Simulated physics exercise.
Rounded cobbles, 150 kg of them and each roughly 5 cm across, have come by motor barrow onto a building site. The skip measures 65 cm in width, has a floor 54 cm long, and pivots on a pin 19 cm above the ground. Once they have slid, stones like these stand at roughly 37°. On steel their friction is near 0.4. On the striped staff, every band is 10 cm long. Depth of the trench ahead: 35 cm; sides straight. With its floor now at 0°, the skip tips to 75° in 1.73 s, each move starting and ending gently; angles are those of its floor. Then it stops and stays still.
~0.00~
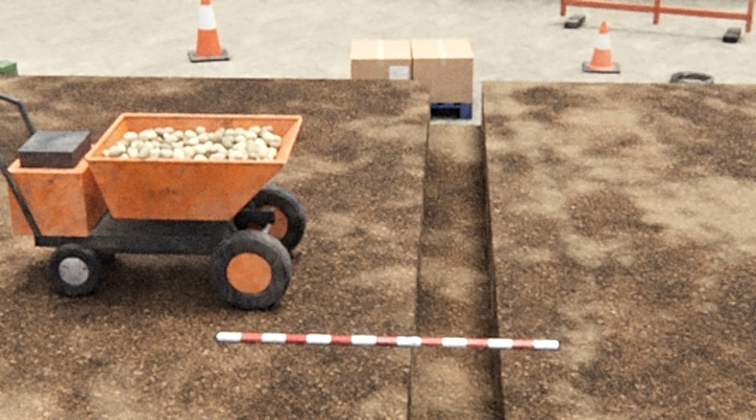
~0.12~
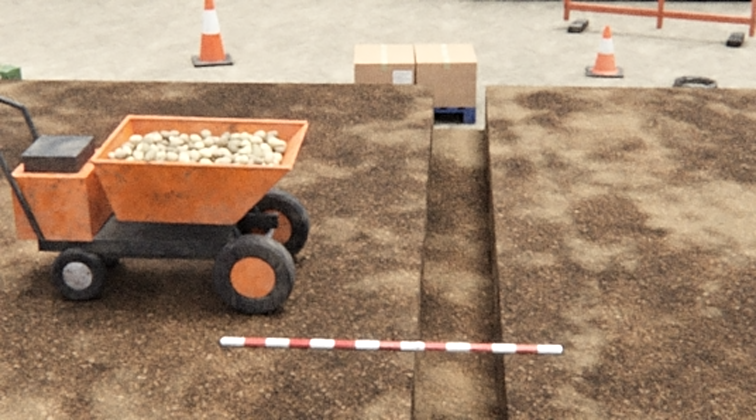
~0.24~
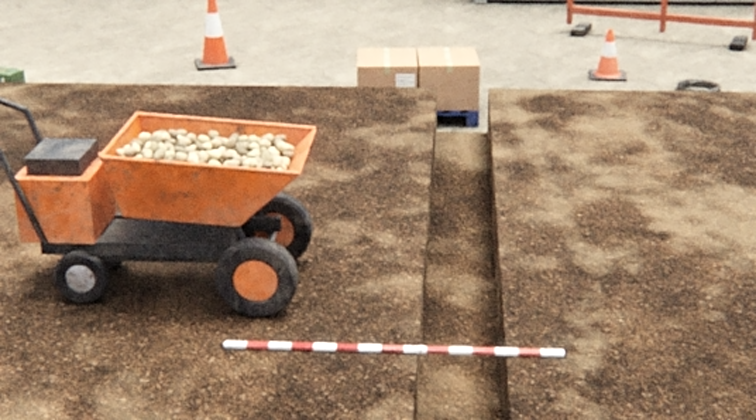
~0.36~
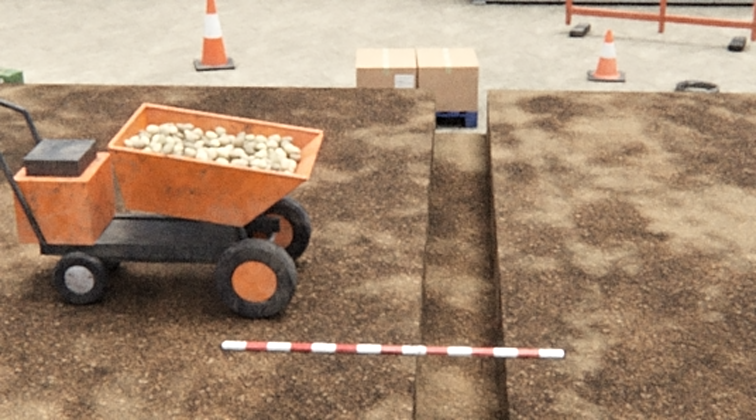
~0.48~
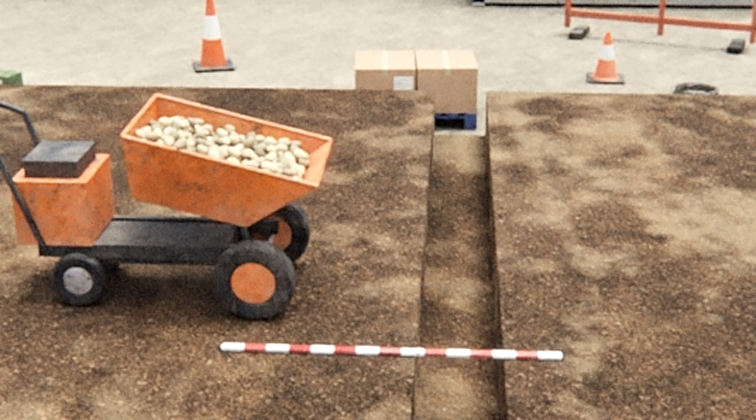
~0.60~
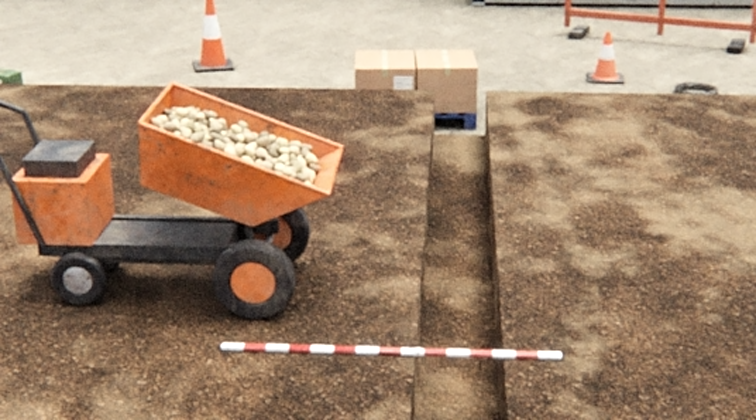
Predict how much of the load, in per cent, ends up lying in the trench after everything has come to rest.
Roughly 82 per cent of it.
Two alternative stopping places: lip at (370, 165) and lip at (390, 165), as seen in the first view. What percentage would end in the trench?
55 and 35 %.
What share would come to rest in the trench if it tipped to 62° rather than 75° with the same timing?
In that case some 80 per cent.
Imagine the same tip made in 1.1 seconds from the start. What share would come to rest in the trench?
Then about 80 per cent.
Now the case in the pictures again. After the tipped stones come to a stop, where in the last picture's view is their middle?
Around (452, 339).
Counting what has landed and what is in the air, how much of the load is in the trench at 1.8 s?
Roughly 50% by that time.
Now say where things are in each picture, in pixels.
In the first frame, the skip is at 0°, its lip at (284, 163); the top of the load is at (191, 138).
The second frame shows lip at (290, 168), floor tilted 1°, highest stones at (197, 142); the stones move at 0.2 m/s on average.
The third frame shows lip at (299, 174), floor tilted 4°, highest stones at (182, 141); the stones move at 0.3 m/s on average.
In the fourth frame, the skip is at 8°, its lip at (307, 179); the top of the load is at (166, 133); the stones move at 0.4 m/s on average.
The fifth frame shows lip at (317, 186), floor tilted 14°, highest stones at (175, 125); the stones move at 0.5 m/s on average.
In the sixth frame, the skip is at 21°, its lip at (329, 194); the top of the load is at (183, 118); the stones move at 0.6 m/s on average.
After 1.3 s the floor is at 63°; 98 % in the skip, 2 % short of the trench; the foremost stones are at (396, 251).
After 1.8 s the floor is at 75°; 33 % in the skip, 17 % short of the trench, 50 % in the trench; the foremost stones are at (494, 346).
After 2.2 s the floor is at 75°; 9 % in the skip, 19 % short of the trench, 72 % in the trench; the foremost stones are at (493, 343).
After 4.1 s the floor is at 75°; 0 % in the skip, 18 % short of the trench, 82 % in the trench; the foremost stones are at (494, 343).
